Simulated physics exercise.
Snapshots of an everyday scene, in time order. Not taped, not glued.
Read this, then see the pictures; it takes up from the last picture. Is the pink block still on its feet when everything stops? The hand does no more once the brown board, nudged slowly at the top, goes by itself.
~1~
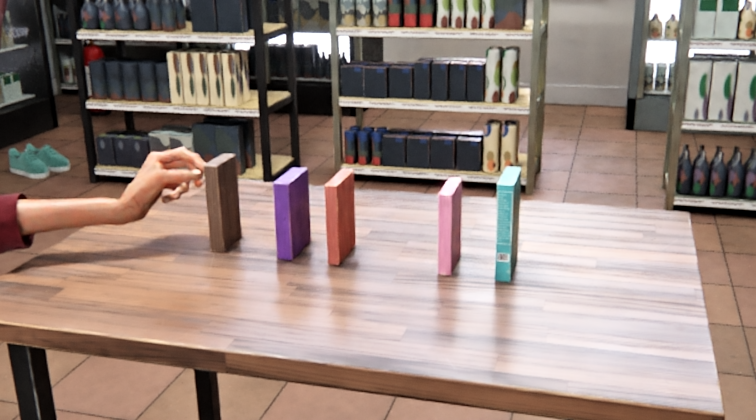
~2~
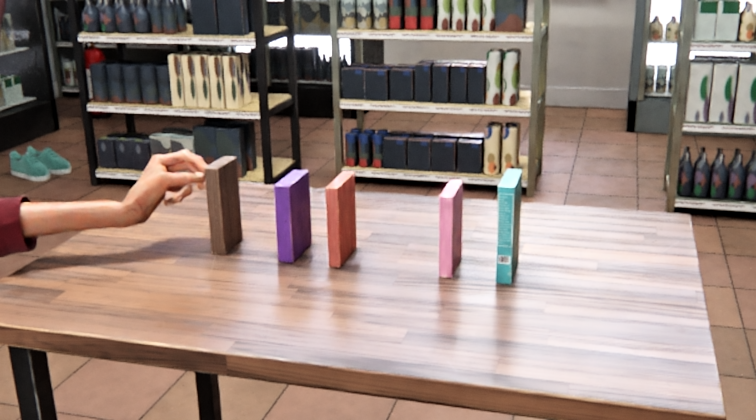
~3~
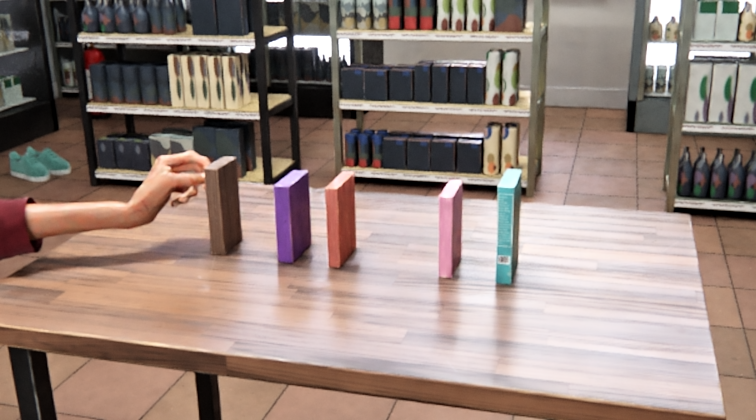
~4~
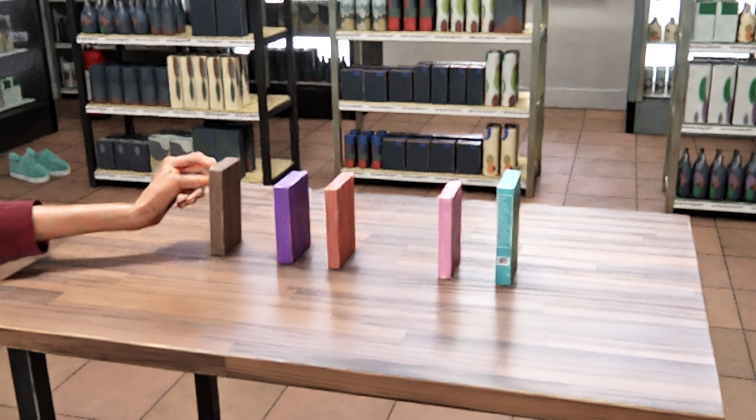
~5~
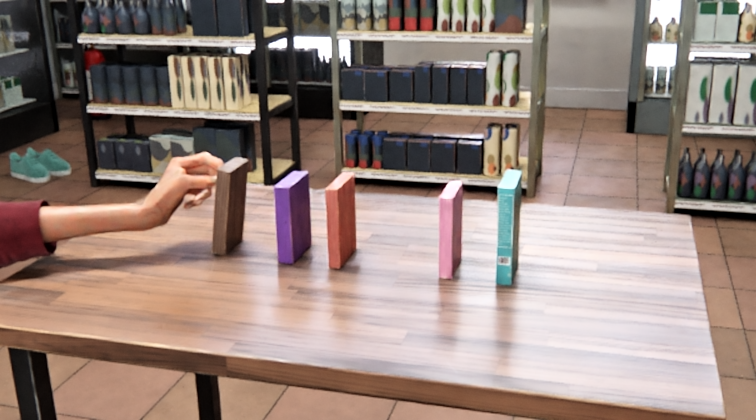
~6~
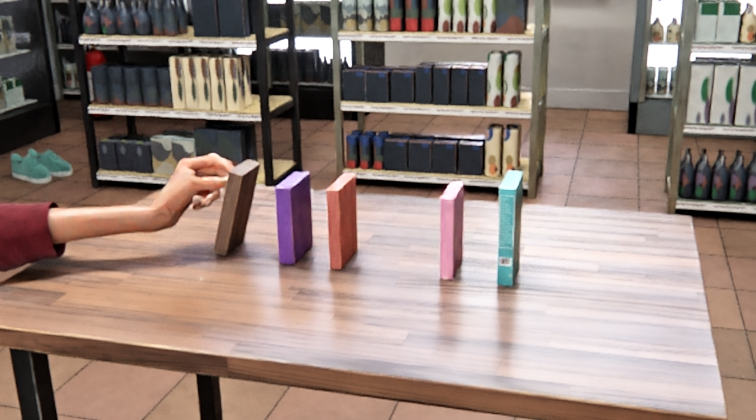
Yes, it will not fall.
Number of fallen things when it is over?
Total count - 3.
Then, 0.40 s later than the last frame, brown board 73° over; purple board tilted by 54°; red board tilted by 35°.
Then, 0.50 s later than the last frame, brown board 78° over; red board on its side; purple board on its side.
When it is over, lying over on the table, purple board and red board; pink block as before. End places, in pixels of the last picture, pink block near (452, 230).
